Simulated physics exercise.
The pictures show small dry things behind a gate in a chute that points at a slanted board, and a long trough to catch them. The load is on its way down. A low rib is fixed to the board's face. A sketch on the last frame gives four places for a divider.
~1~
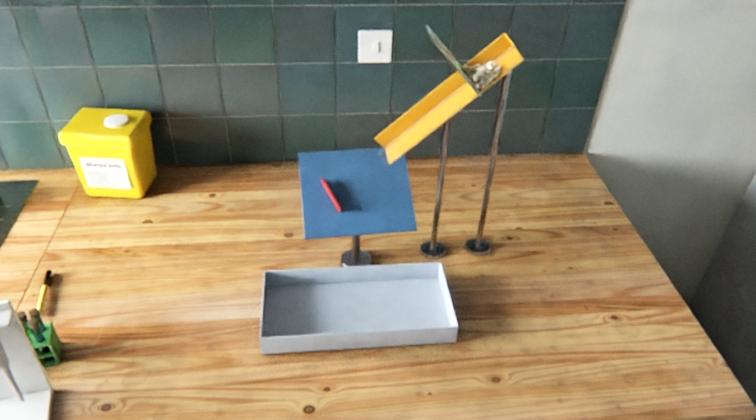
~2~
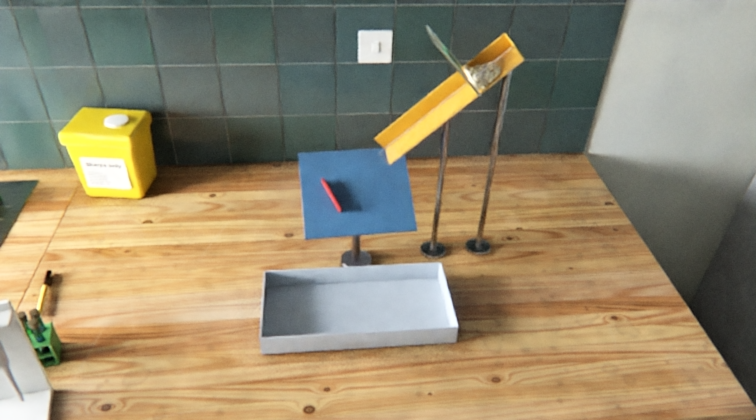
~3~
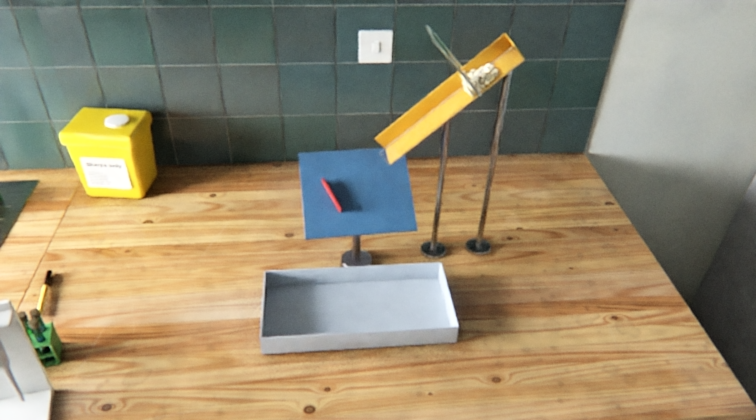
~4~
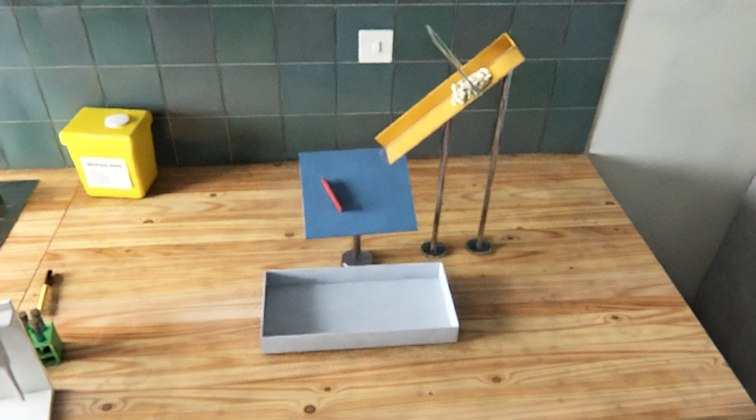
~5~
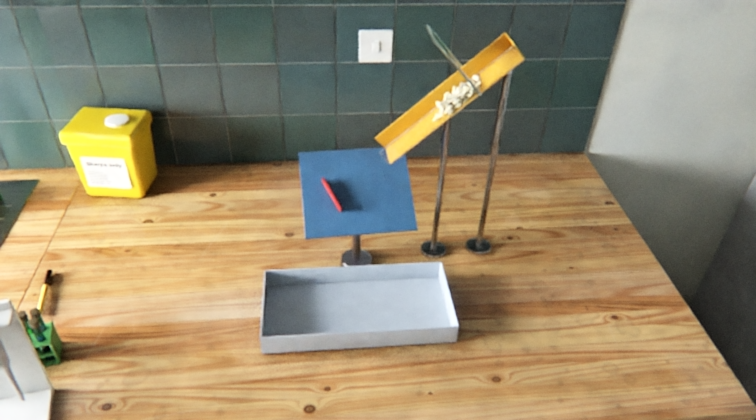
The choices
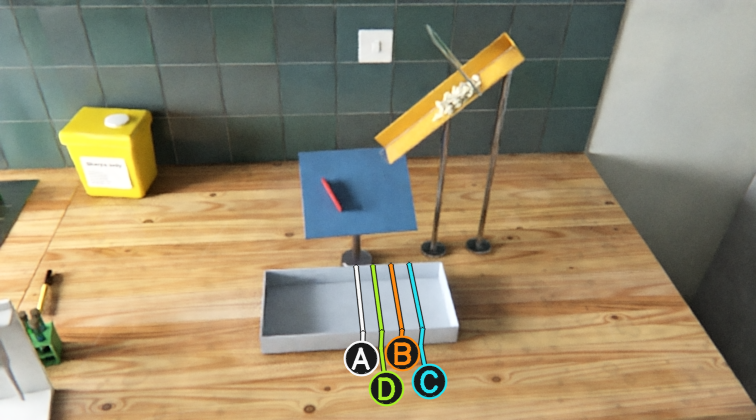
At the start, a cluster of small white beans sits behind a gate near the top of a sloping yellow chute, above a tilted blue board with a red strip and an empty grey trough. The beans then slide down the chute to the left, spreading out, until their front is about halfway along.
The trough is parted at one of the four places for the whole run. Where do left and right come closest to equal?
Line A.
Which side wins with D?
Left.
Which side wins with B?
More lands on the left.
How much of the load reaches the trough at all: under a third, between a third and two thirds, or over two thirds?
It is over two thirds.
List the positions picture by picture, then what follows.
Load behind the gate at (479, 75), white beans; lip of the chute at (388, 157), sloping fairly steeply, in the first frame.
Middle of the board at (357, 191), tilted gently; middle of its low edge at (362, 234); of its high edge at (352, 150), in the second frame.
Front corners of the trough at (260, 338) and (458, 326), empty; front of the load at (466, 90), in the third frame.
Middle of the load at (466, 88); its front at (454, 101), about a quarter of the way to the lip; rib from (323, 178) to (341, 208), in the fourth frame.
Middle of the load at (458, 99); its front at (436, 119), about half of the way to the lip, in the fifth frame.
On the marked copy, line A crosses the front rim at (362, 331); line B crosses the front rim at (401, 329); line C crosses the front rim at (422, 328); line D crosses the front rim at (381, 330).
For line A, of what is caught, about two thirds on the left of the divider, about a third on the right.
For line B, of what is caught, all on the left of the divider, none on the right.
For line C, of what is caught, all on the left of the divider, none on the right.
For line D, of what is caught, nearly all on the left of the divider, a small part on the right.
